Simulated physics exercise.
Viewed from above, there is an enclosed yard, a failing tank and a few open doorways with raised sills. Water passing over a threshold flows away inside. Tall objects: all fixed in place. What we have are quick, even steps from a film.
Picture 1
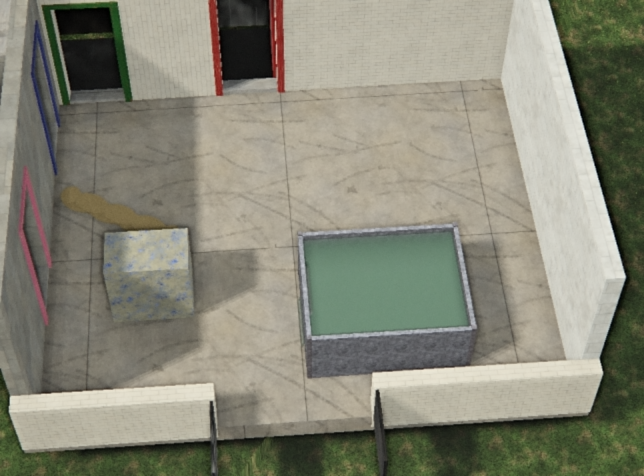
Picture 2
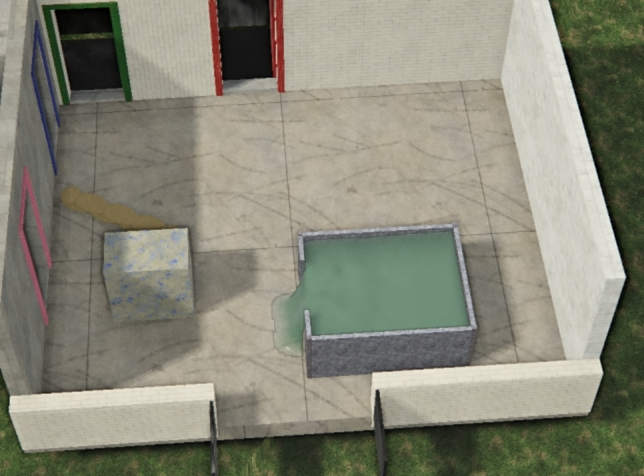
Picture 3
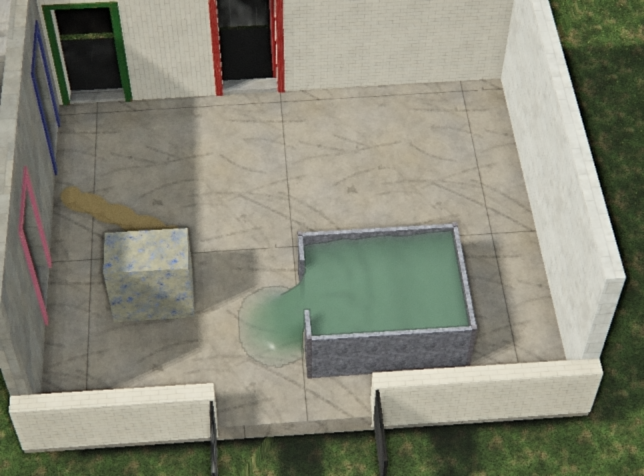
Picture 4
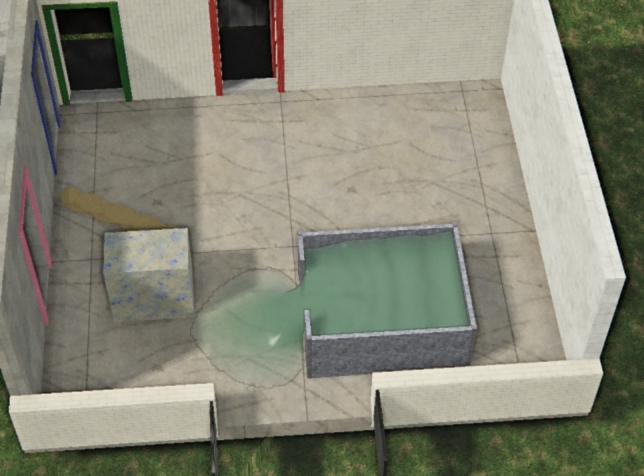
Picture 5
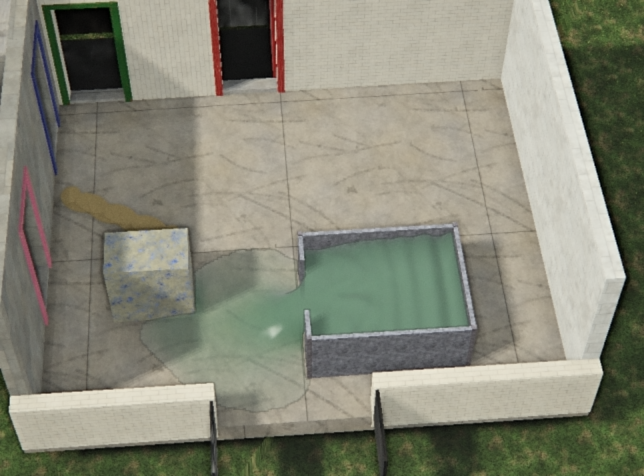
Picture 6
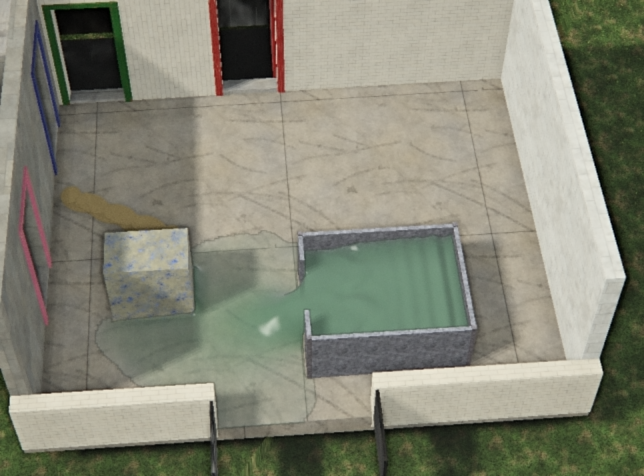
A walled yard holds a tank of green water, which pours out and spreads left.
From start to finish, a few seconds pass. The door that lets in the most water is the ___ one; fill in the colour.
Pink.
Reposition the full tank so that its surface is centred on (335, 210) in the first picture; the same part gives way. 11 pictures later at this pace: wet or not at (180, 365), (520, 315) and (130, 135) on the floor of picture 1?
Log, spots in order: Taken by the flood / unwetted / taken by the flood.
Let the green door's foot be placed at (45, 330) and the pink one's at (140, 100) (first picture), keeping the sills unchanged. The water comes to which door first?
Answer: The green one.
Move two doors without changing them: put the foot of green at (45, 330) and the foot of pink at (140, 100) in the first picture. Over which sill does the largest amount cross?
I'd go with the one in green.
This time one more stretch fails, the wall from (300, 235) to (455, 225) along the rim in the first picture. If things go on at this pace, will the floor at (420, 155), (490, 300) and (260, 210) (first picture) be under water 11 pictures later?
Taking them in the order you gave, I'd call them sodden, spared and sodden.
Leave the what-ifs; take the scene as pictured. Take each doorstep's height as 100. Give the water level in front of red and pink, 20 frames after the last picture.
The first sits near 140 in a hundred and the second near 180 in a hundred.
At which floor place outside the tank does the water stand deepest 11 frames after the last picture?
About (41, 413).
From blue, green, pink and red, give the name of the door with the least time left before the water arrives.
Looks like the one in pink, honestly.
A moment on, water covers 25 % of the floor; green door not reached, blue door not reached, red door not reached, pink door wet at the sill, nothing in.
Next, water covers 40 % of the floor; green door not reached, blue door not reached, red door not reached, pink door a trickle in.
Then, water covers 50 % of the floor; green door a trickle in, blue door wet at the sill, nothing in, red door a trickle in, pink door some in.
Later, water covers 65 % of the floor; green door some in, blue door a trickle in, red door a trickle in, pink door a lot in.
In the end, water covers 90 % of the floor; green door a lot in, blue door a trickle in, red door a trickle in, pink door a lot in; the pink door has let in the most.
